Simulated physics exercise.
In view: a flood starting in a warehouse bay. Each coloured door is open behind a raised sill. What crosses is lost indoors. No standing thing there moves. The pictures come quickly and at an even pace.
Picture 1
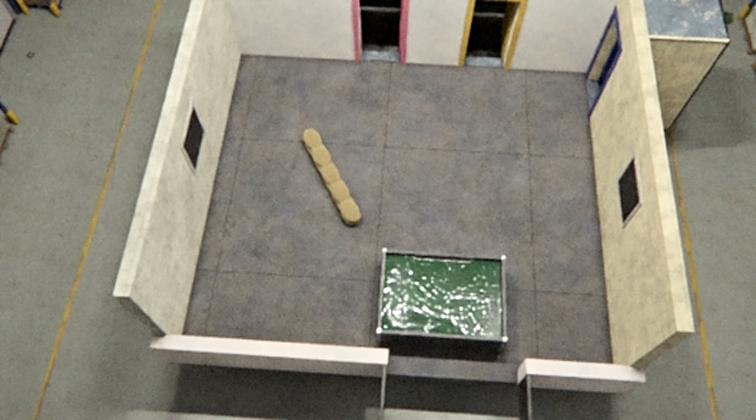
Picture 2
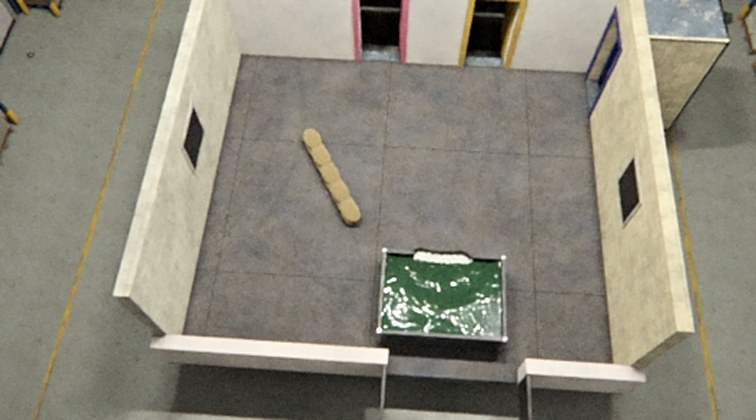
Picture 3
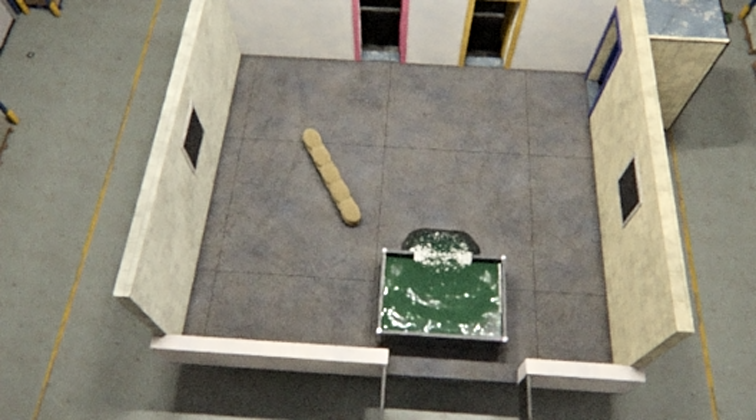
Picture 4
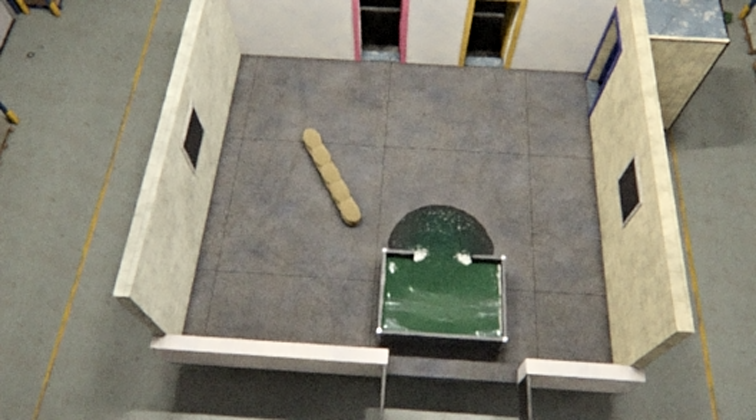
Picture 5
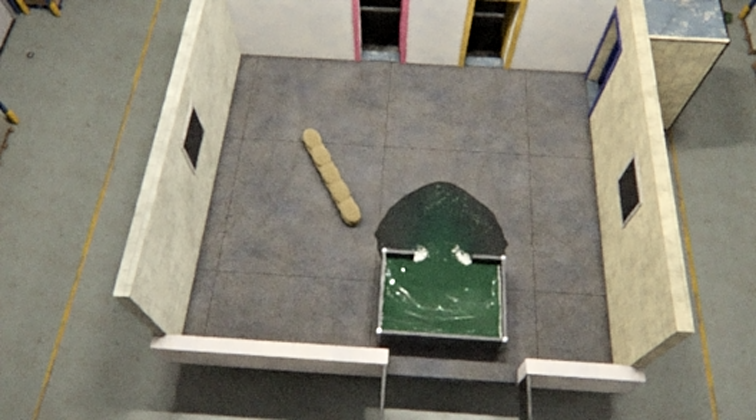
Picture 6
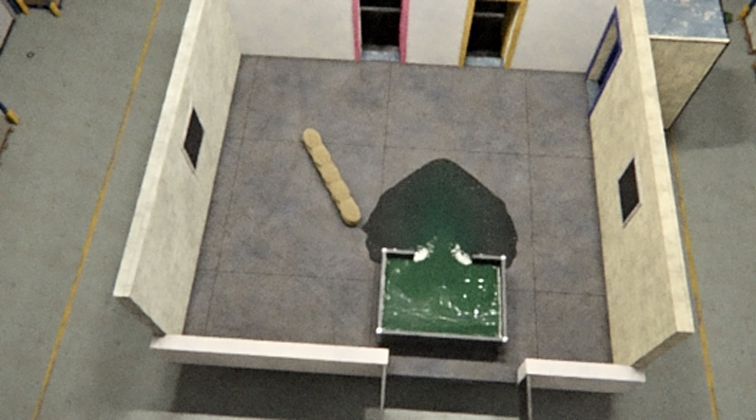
Warehouse bay with pink, yellow and blue doorways, dark water pouring from a green tank's far side and spreading across the floor.
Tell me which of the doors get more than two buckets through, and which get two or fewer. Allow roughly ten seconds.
Sorted out: The pink door gets more than two; the blue door gets more than two; the yellow door gets more than two.
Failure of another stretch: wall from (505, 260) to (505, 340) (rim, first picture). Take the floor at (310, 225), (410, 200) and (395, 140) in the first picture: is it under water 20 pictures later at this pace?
Point by point: Unwetted; unwetted; unwetted.
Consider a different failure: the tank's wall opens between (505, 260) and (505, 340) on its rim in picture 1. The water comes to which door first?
I'd say the blue door.
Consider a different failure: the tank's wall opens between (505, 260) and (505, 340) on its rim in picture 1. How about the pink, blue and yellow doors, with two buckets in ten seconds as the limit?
Here's how it goes: The pink door comes in low, the blue door overshoots, the yellow door overshoots.
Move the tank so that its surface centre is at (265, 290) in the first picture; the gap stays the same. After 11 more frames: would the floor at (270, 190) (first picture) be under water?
At that place: Flooded.
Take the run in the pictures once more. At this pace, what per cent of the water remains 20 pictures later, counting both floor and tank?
Near 94 in a hundred.
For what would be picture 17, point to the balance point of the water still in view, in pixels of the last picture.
It is around (440, 236).
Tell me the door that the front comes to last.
The one in blue.
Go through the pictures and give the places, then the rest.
The first picture shows the water tank at (442, 295) is whole and still.
In the second picture, the front is at a hidden place, out from the gap on the water tank's far side.
In the third picture, the front is at (413, 236), out from the gap on the water tank's far side.
In the fourth picture, water pours out on the water tank's far side and has run to (430, 210).
In the fifth picture, water pours out on the water tank's far side and has run to (433, 186).
In the sixth picture, the front is at (437, 163), out from the gap on the water tank's far side.
A moment on, water covers 20 % of the floor; the pink door not reached, the blue door not reached, the yellow door not reached.
Next, water covers 40 % of the floor; the pink door wet at the sill, nothing in, the blue door not reached, the yellow door under two buckets in.
Then, water covers 45 % of the floor; the pink door over two buckets in, the blue door under two buckets in, the yellow door over two buckets in.
Later, water covers 55 % of the floor; the pink door over two buckets in, the blue door over two buckets in, the yellow door far over two buckets in.
In the end, water covers 70 % of the floor; the pink door over two buckets in, the blue door over two buckets in, the yellow door far over two buckets in.
